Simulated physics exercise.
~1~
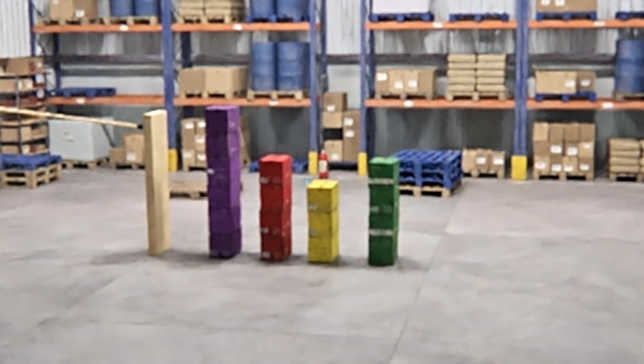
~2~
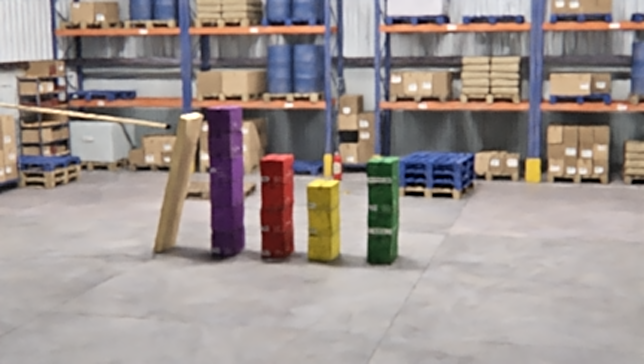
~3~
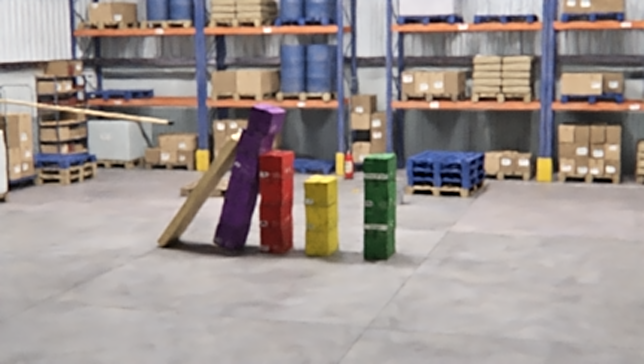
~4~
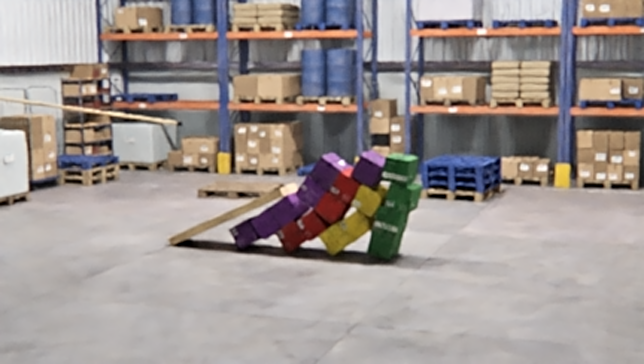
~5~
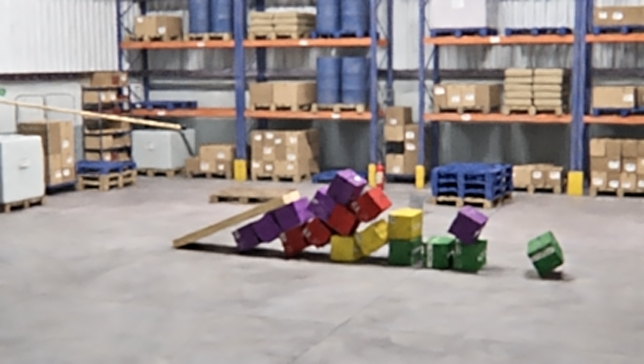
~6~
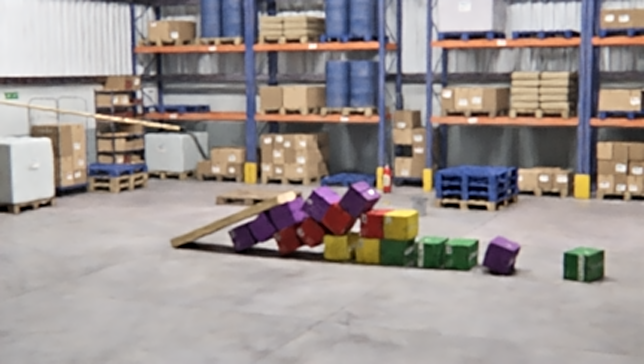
A tall wooden board stands upright at the left of a row of four carton stacks, purple, red, yellow and green, on a grey warehouse floor, seen from the front with loaded shelves behind. A thin pole reaches in from the left as the board tips rightward against the tallest stack, the purple one. The purple stack leans into the red, and soon all the stacks slump right together. Cartons topple and tumble, a green one rolling ahead. The board ends slanted low against the purple cartons, with all four stacks collapsed in a line stretching right.
